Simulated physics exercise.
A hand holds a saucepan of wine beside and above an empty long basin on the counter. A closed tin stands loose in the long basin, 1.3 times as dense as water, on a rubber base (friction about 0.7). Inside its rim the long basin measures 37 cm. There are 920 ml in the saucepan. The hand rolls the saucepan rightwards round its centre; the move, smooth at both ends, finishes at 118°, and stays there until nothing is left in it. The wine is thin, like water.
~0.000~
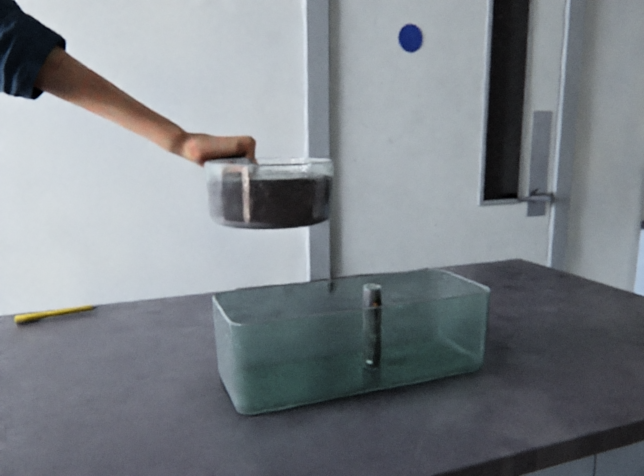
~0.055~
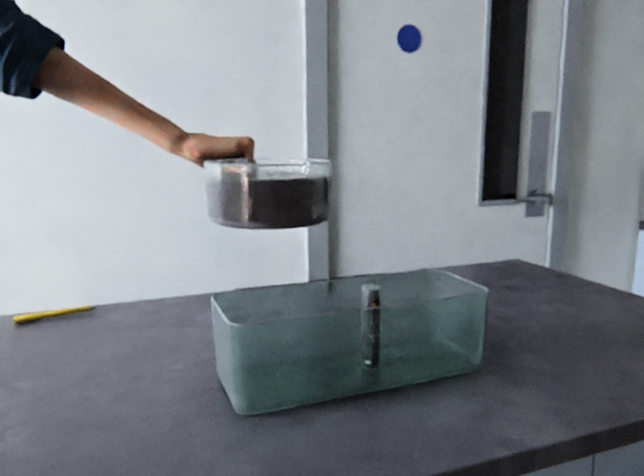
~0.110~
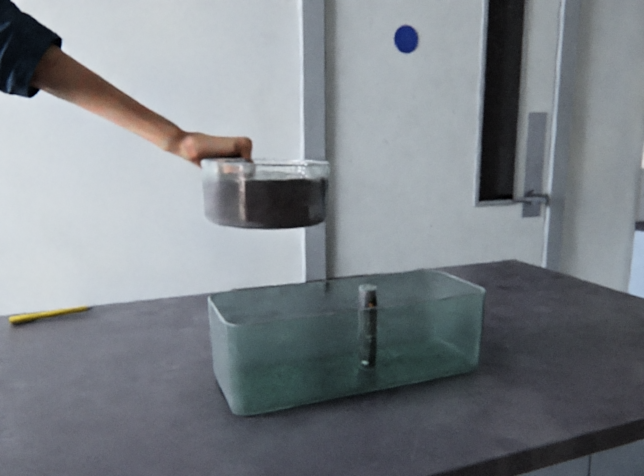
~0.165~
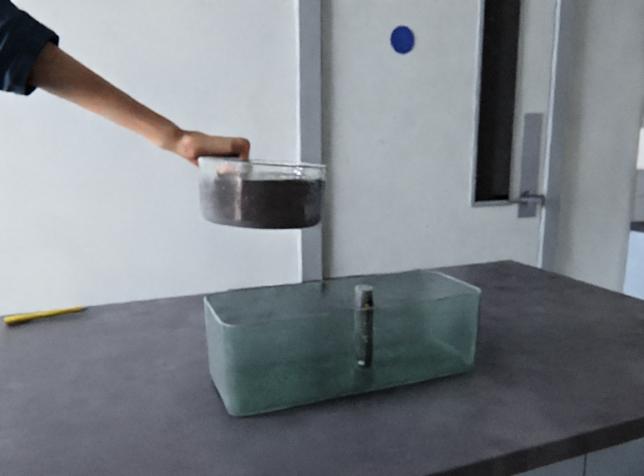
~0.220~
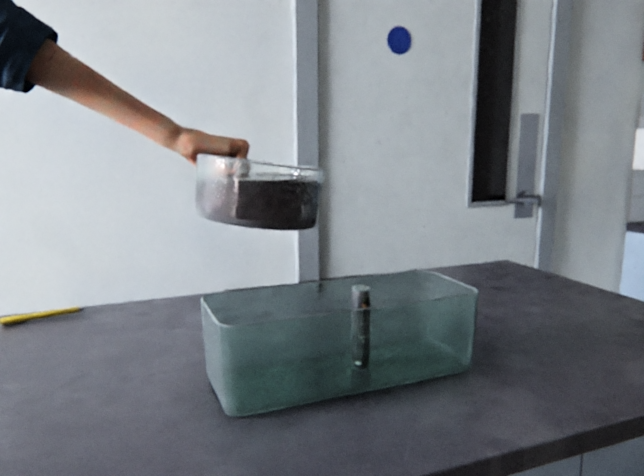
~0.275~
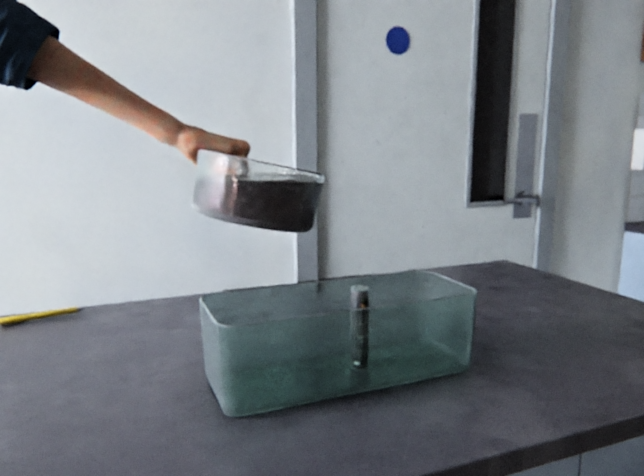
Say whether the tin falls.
It remains upright.
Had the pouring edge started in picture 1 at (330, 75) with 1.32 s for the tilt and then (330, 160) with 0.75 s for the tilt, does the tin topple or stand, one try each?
First it keeps standing; then it goes over.
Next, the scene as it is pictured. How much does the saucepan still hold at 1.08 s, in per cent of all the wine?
Near 5 in a hundred.
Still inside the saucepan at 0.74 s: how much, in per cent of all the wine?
About 46 per cent.
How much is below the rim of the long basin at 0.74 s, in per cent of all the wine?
Near 18 in a hundred.
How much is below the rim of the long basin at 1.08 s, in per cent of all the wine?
Near 88 in a hundred.
Then, 0.74 s in, the tilt is 70° and 46 per cent is still to pour; the tin stands where it began.
Then, 1.08 s in, the tilt is 108° and 5 per cent is still to pour; the tin stands where it began.
Then, 1.43 s in, the tilt is 118° and 0 per cent is still to pour; the tin stands where it began.
Then, 1.82 s in, the tilt is 118° and 0 per cent is still to pour; the tin stands where it began.
Finally, the tin stands where it began.
